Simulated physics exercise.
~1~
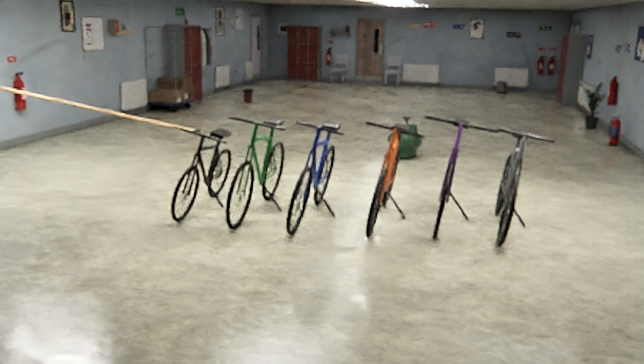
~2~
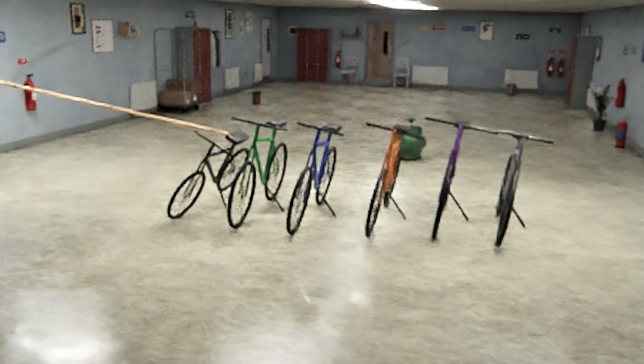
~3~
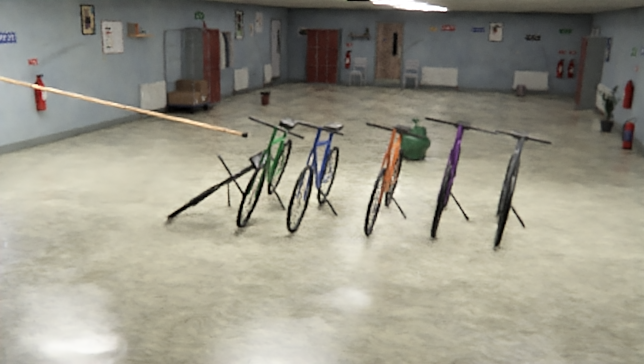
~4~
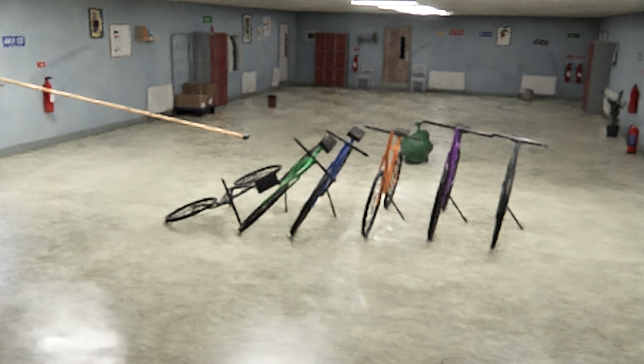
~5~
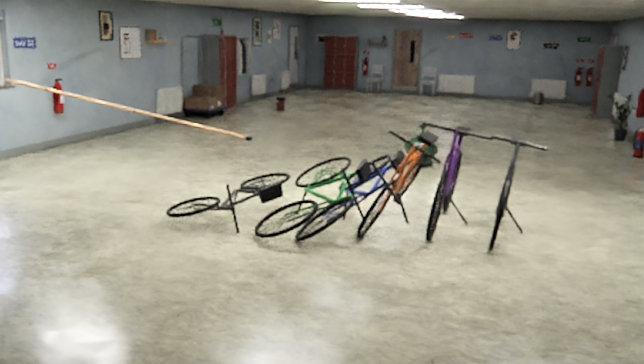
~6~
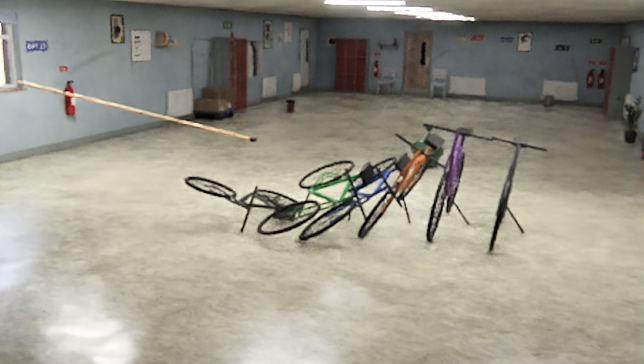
In a blue-walled hall, a pole pushes over the leftmost bicycle, toppling green and blue ones onto a leaning orange, two still standing.
